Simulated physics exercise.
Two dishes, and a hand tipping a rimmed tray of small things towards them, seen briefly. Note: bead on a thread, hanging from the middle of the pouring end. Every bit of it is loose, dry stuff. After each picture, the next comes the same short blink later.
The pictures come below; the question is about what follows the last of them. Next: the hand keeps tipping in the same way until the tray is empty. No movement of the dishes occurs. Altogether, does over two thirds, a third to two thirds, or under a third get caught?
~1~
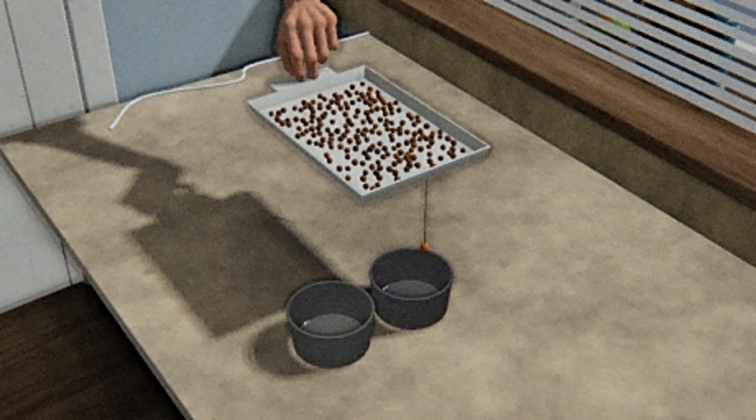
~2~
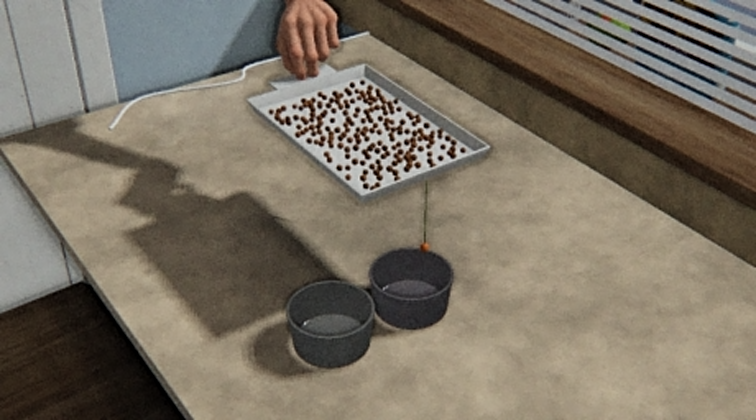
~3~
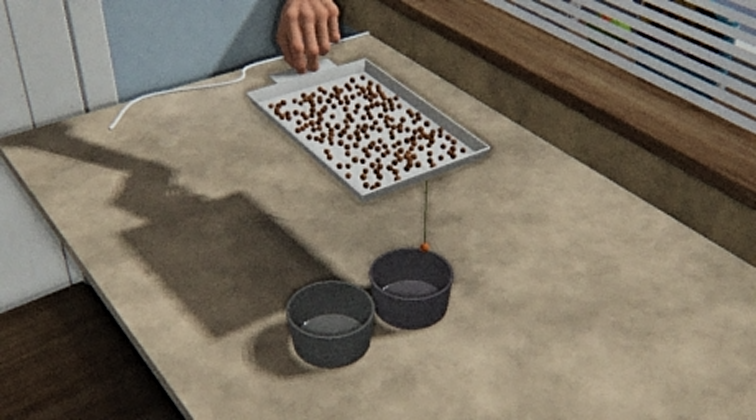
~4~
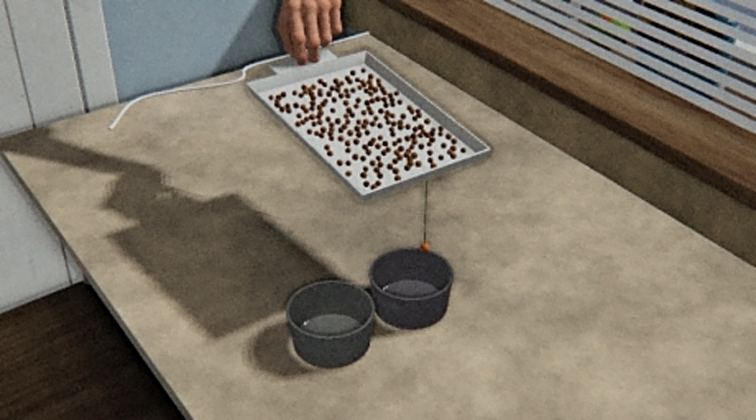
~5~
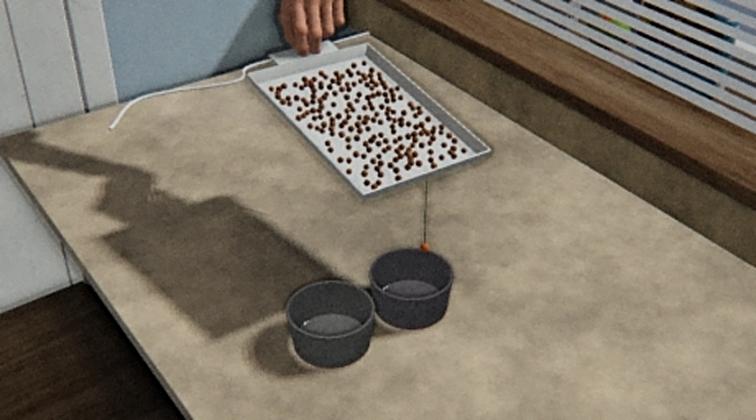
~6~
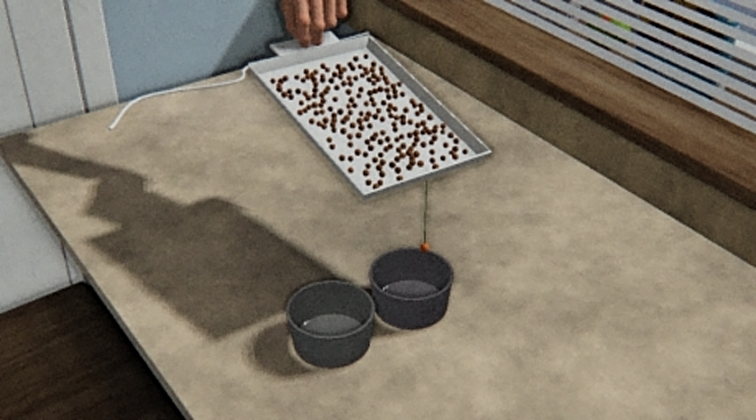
Altogether under a third gets caught.
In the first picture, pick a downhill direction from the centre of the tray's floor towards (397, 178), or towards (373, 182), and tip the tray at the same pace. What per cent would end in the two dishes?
Roughly 60 per cent, and 60 per cent.
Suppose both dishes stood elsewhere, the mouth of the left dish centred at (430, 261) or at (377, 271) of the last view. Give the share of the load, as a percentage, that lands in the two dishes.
It would be roughly 60 per cent, followed by roughly 30 per cent.
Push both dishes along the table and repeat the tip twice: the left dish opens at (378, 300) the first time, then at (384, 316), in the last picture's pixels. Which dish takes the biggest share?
One: Right. Two: The right one.
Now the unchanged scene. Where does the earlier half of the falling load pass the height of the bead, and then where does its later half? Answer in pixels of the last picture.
Close to (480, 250), then close to (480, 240).
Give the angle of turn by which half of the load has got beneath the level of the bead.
Tilt: Around 85 degrees.
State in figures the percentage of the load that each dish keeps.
In per cent, left near 0 and right near 20.
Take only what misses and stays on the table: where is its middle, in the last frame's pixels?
The centre sits close to (504, 294).
Soon after the last picture, tray tipped steeply; nearly all on the tray; a stray few in the right dish; a small part outside both; a stray few in the air.
A little later, tray tipped right over; a stray few on the tray; about a quarter in the right dish; about two thirds outside both; a small part in the air.
Later still, tray tipped past a quarter turn; about a quarter in the right dish; most outside both.
At rest, tray tipped past a quarter turn; none in the left dish; about a quarter in the right dish; most outside both.
